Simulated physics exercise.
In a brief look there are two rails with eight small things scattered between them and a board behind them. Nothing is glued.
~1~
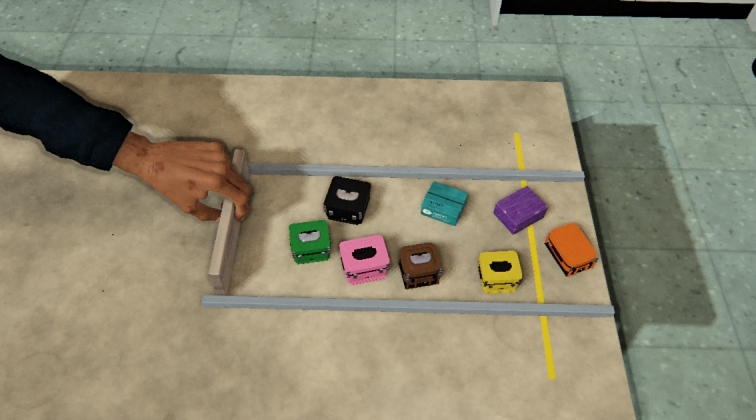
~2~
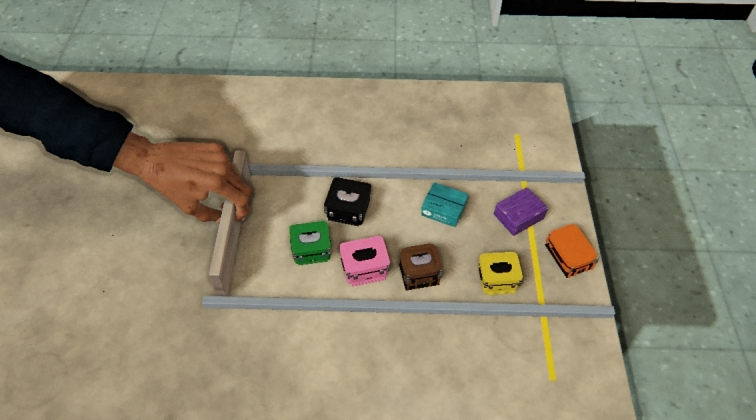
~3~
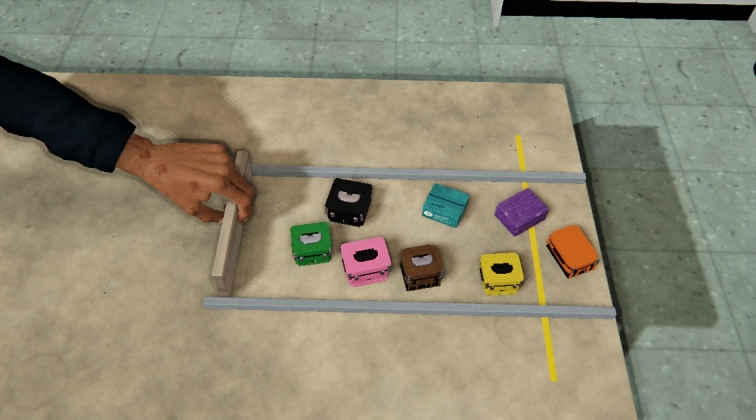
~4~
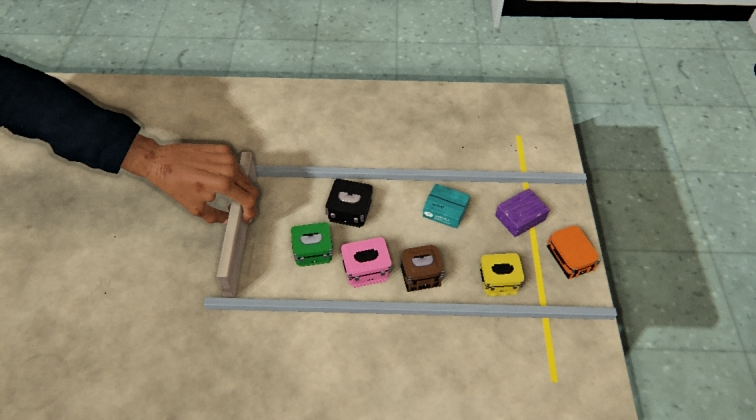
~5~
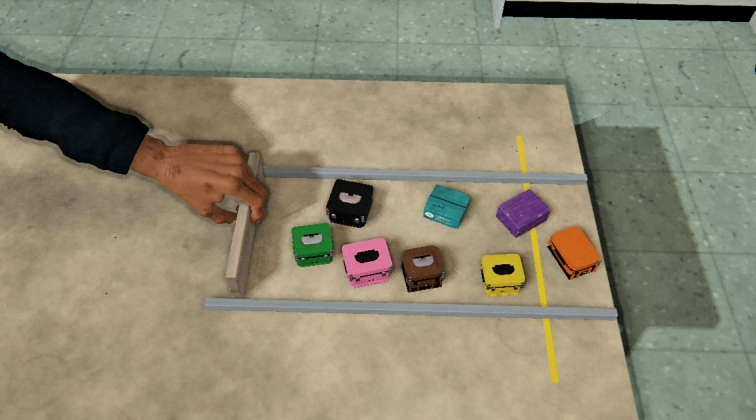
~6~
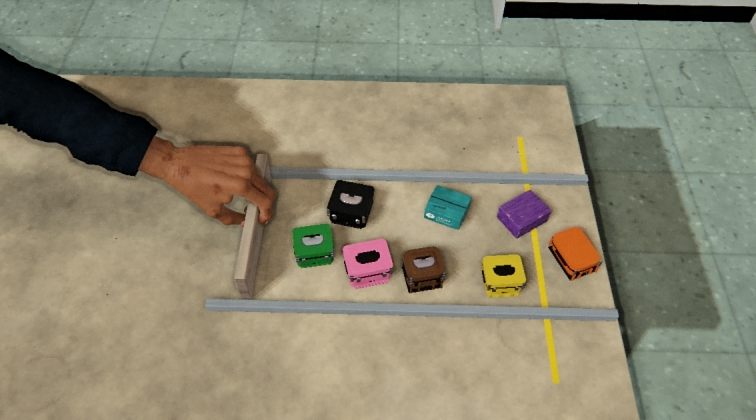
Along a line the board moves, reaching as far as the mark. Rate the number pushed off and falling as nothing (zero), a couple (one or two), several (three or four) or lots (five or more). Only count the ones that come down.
It is several.
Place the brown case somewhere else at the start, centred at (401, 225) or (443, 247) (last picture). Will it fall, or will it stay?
Result for the brown case: Place one, it remains there; place two, it remains there.
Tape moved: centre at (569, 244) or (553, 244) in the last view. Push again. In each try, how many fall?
Try 1: 6; try 2: 5.
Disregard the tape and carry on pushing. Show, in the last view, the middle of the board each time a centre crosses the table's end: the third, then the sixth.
The first one at (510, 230), the next at (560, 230).
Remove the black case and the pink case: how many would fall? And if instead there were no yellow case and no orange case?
0, then 2.
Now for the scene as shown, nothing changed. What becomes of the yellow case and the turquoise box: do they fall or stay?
First, the yellow case does not stay; then the turquoise box keeps its place.
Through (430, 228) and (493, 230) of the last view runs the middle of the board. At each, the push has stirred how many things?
At the first place 7, at the second 8.
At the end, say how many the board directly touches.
2 in contact.
Early on, none off yet; orange case at rest near (574, 254); purple block at rest near (524, 214); yellow case at rest near (502, 276).
A while later, none off yet; orange case at rest near (576, 253); purple block travelled about its own width near (553, 216); yellow case travelled well along near (592, 290).
Finally, the number that fall off is three or four; lost, brown case, yellow case and purple block.
